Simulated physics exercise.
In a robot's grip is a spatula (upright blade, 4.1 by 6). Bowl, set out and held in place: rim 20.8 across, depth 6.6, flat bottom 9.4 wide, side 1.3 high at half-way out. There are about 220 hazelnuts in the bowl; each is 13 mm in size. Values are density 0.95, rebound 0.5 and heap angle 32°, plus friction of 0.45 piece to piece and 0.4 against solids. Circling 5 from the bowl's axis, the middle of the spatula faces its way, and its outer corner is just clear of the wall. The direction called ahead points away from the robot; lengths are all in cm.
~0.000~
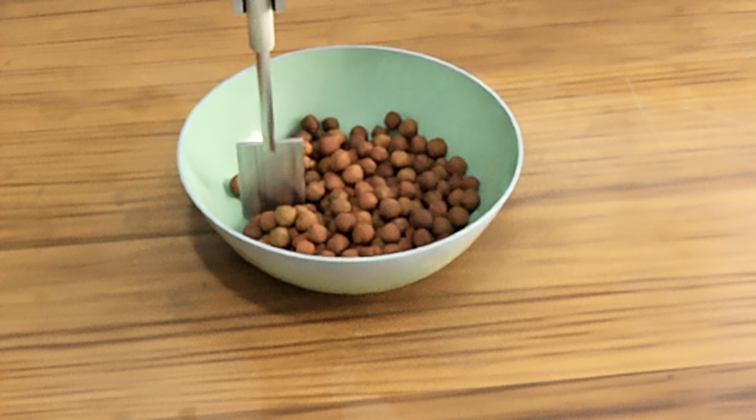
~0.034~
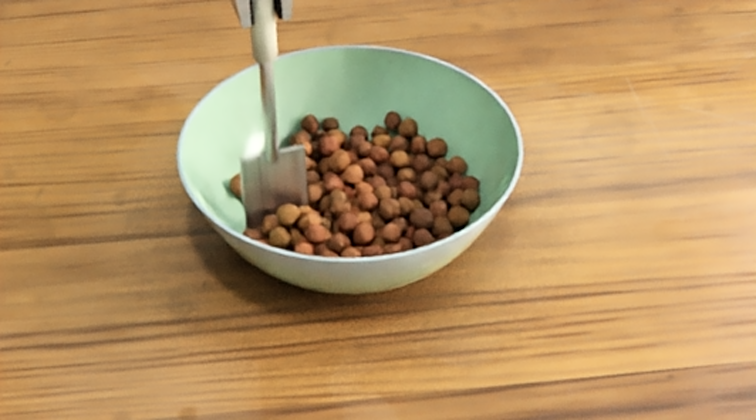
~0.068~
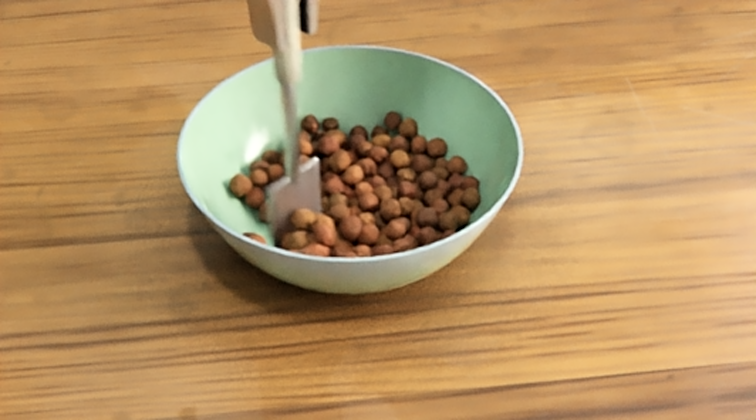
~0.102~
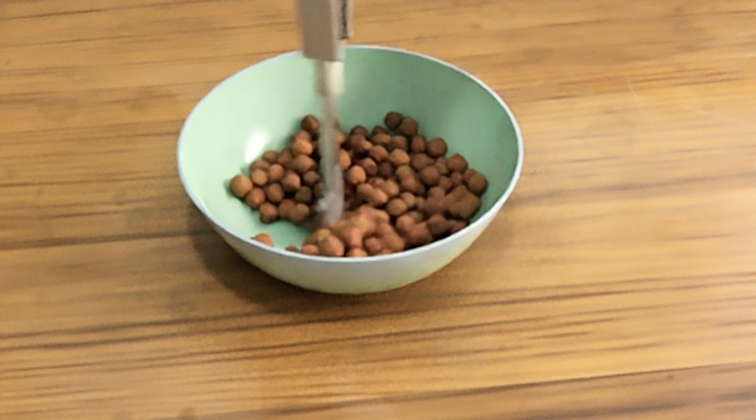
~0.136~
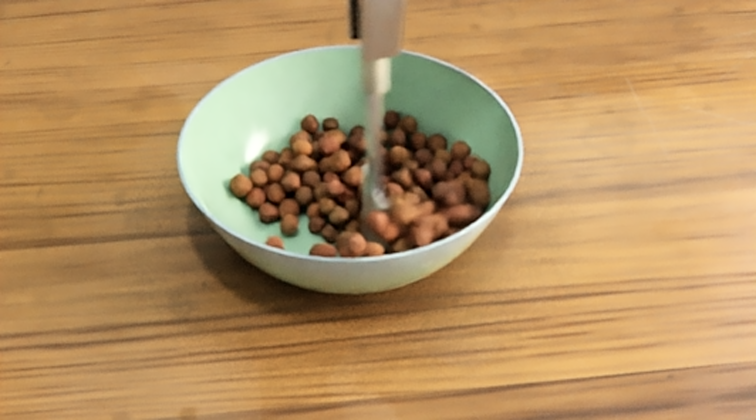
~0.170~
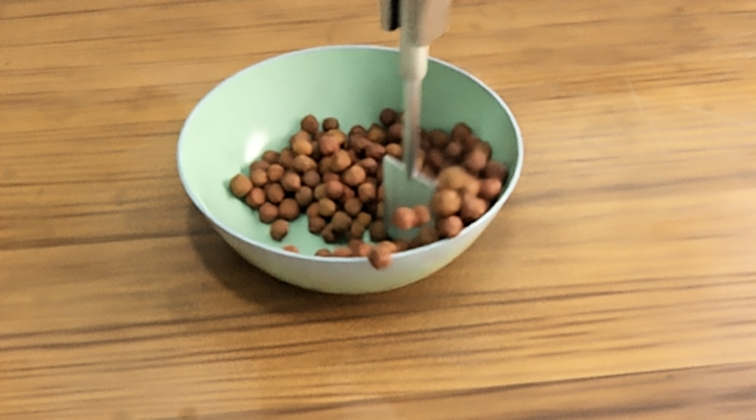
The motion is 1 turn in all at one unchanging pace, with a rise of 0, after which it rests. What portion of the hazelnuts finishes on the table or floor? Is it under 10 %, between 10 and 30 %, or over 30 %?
Between 10 and 30 %.
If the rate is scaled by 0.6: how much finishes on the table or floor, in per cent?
0 %.
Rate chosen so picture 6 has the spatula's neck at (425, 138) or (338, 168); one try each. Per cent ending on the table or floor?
First try: Around 30 %; second try: Around 0 %.
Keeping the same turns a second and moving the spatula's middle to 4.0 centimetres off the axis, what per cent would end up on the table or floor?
It would be near 10 per cent.
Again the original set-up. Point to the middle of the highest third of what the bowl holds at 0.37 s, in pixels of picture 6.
The centre lies near (267, 114) in the last picture.
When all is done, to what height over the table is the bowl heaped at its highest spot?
It reaches some 5.0 cm above the table.
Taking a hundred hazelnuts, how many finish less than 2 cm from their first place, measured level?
Result: Close to 10 per cent of the load.
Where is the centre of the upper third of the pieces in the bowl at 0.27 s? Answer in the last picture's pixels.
Upper-third centre: Approx. (438, 101) px.
After 0.27 s, 215° round, highest piece 10 above the table; 212 in the bowl, 1 on the table or floor, 8 in flight or on the tool.
After 0.37 s, 300° round, highest piece 11 above the table; 190 in the bowl, 9 on the table or floor, 22 in flight or on the tool.
After 0.62 s, 0° round, highest piece 6 above the table; 180 in the bowl, 41 on the table or floor.
After 1.32 s, 0° round, highest piece 5 above the table; 180 in the bowl, 41 on the table or floor.
In the end, 180 in the bowl, 41 on the table or floor. That is 19 % on the table or floor.
